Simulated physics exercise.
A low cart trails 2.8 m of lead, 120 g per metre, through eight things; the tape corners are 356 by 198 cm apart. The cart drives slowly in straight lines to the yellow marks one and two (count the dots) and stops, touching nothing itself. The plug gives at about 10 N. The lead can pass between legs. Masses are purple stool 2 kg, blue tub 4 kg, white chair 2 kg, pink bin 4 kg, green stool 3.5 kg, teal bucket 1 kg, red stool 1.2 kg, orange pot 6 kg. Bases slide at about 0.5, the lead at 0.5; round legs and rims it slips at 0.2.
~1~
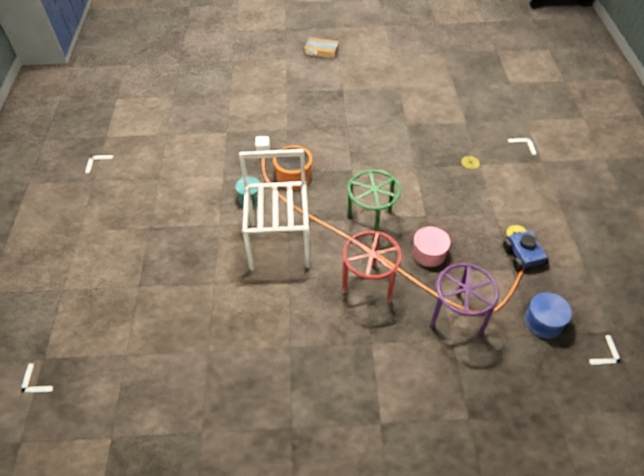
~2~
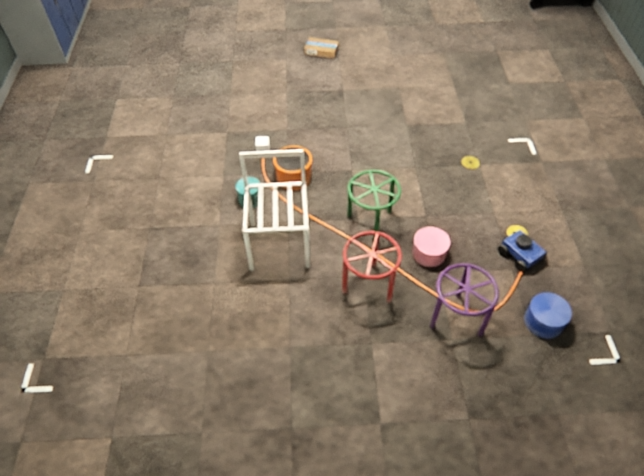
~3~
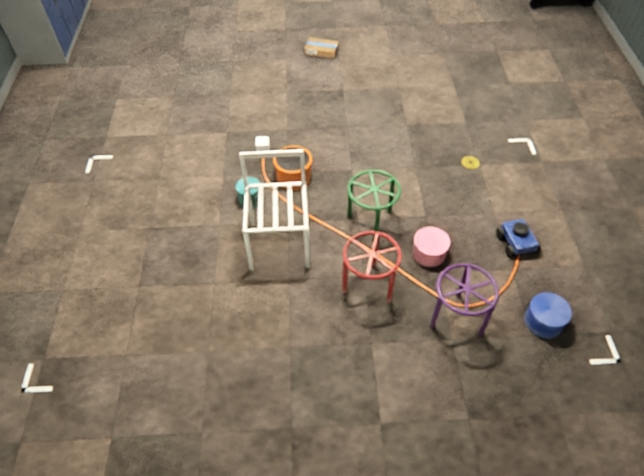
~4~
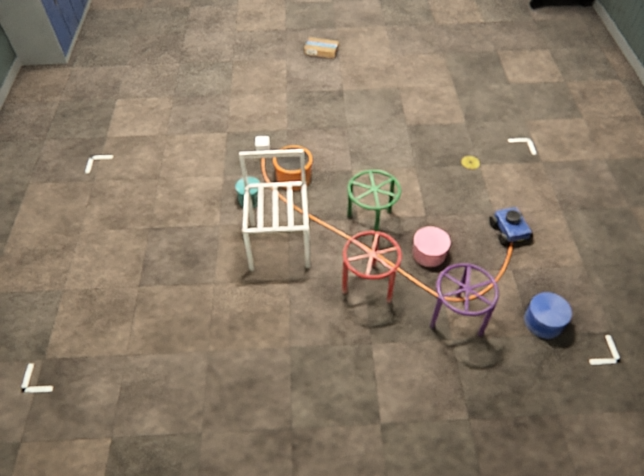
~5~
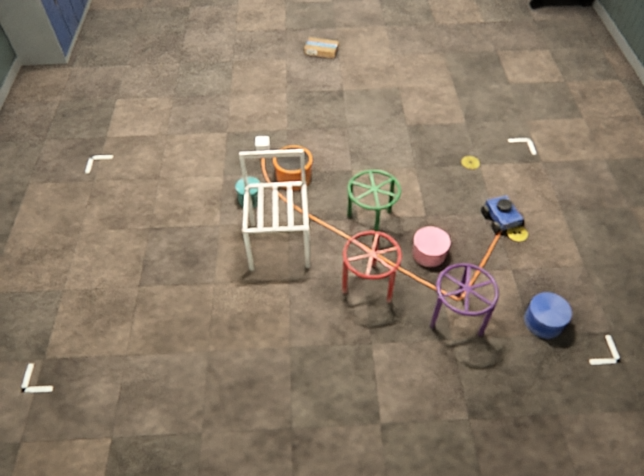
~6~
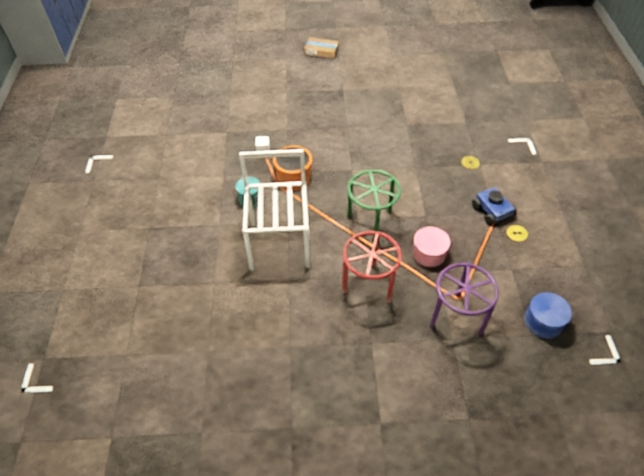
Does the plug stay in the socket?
Outcome: The plug comes out.
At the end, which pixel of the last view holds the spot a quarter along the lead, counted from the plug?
Around (344, 224).
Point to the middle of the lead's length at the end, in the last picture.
Near (425, 269).
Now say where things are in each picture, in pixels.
The first picture shows shows, green stool (374, 188); pink bin (432, 241); marks (471, 163) (517, 233); lead runs through (511, 292); cart (528, 261).
In the second picture, shows, lead runs through (511, 292); cart (526, 260).
In the third picture, shows, lead runs through (510, 281); cart (520, 248).
The fourth picture shows shows, cart (513, 236).
In the fifth picture, shows, lead runs through (489, 253); cart (505, 224).
The sixth picture shows shows, green stool (374, 188); pink bin (432, 241); lead runs through (484, 245); cart (497, 215).
Next, cart at (480, 181), 6 N at the fixed end; purple stool 17 cm off its start.
Then, cart at (480, 175), plug out; purple stool 23 cm off its start.
After that, cart at (500, 206), plug out; purple stool 23 cm off its start at (456, 256).
Later, cart at (517, 232), plug out; purple stool 23 cm off its start.
At the end, cart at (517, 232), plug out; purple stool 23 cm off its start at (456, 256).
